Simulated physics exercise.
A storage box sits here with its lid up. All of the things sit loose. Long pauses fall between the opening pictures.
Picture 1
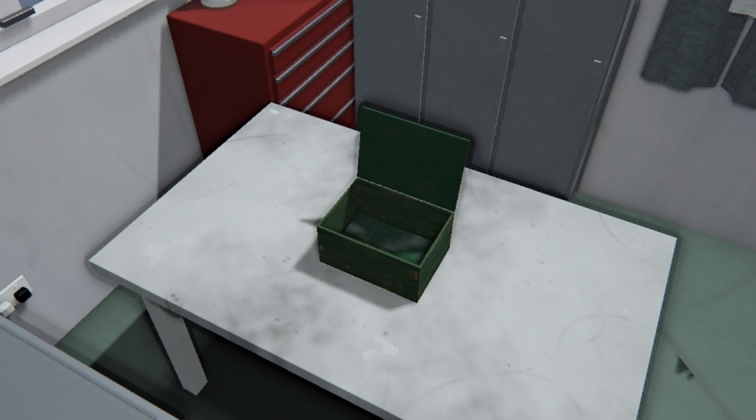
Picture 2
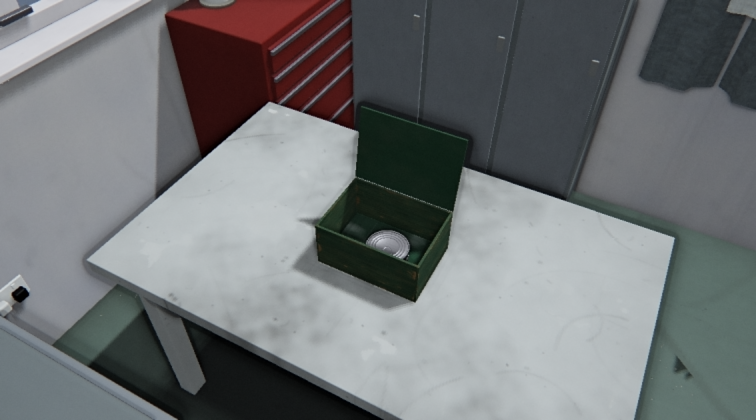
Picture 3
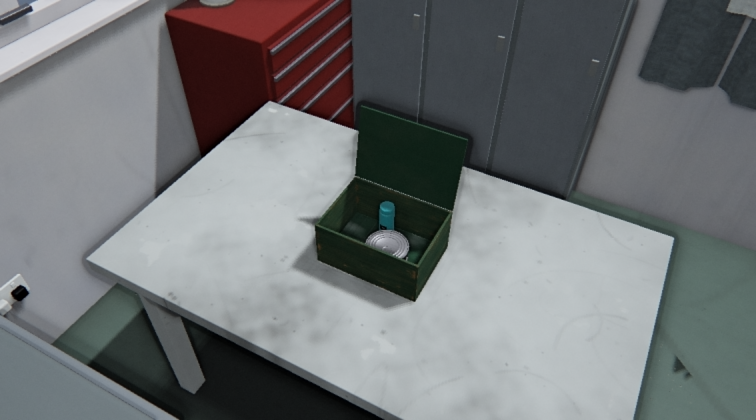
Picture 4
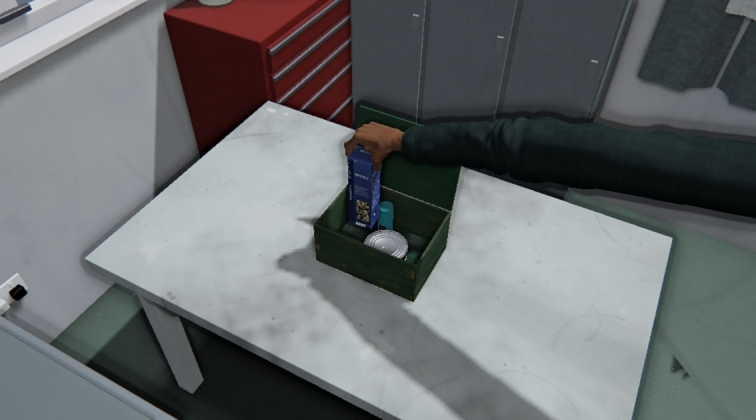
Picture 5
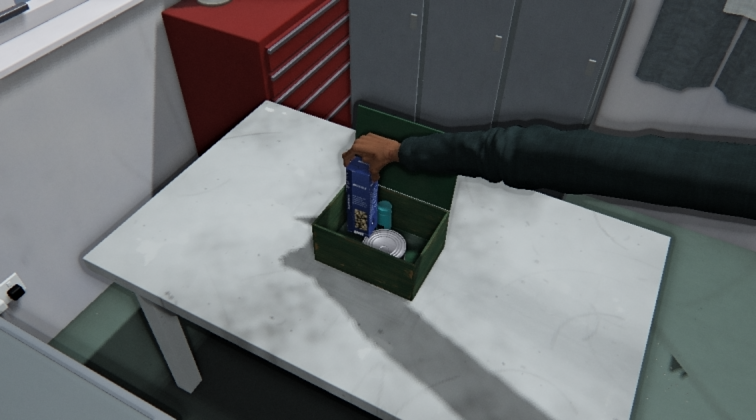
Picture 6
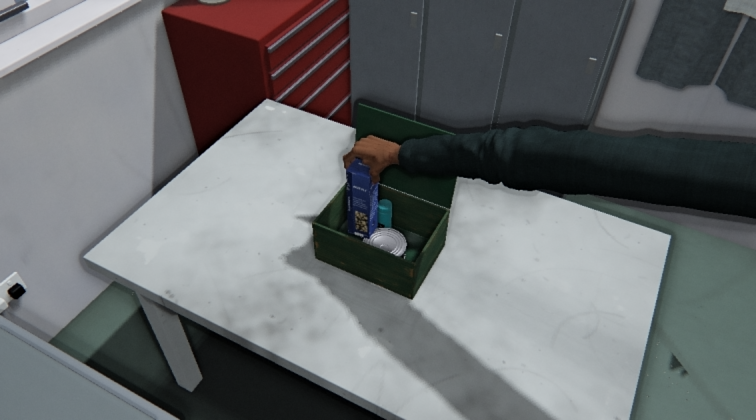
On a pale table, an open green box holds first a silvery round object, then a turquoise shaker, before a hand lowers in a blue carton.
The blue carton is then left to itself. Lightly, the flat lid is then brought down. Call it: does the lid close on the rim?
My call is that it fails to close.
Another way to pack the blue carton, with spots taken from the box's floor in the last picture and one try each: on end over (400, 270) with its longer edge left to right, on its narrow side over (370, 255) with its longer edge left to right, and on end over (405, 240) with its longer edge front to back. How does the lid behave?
Try one: The lid remains open; try two: It comes all the way down; try three: It remains open.
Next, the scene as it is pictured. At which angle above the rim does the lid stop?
The lid sits around 65° above the rim.
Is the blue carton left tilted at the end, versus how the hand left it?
Well, it ends up skewed.
Then, 0.40 s later than the last frame, blue carton tilted by 44° near (350, 202); black tub moved a little.
Then, 0.70 s later than the last frame, blue carton tilted by 48° near (362, 211); black tub moved a little.
Then, 1.30 s later than the last frame, lid 78° above the rim; blue carton tilted by 48° near (363, 211); black tub moved a little.
When it is over, lid 65° above the rim; lying over in the box, blue carton; moved from the start, black tub; turquoise shaker as before. End places, in pixels of the last picture, blue carton near (362, 212).
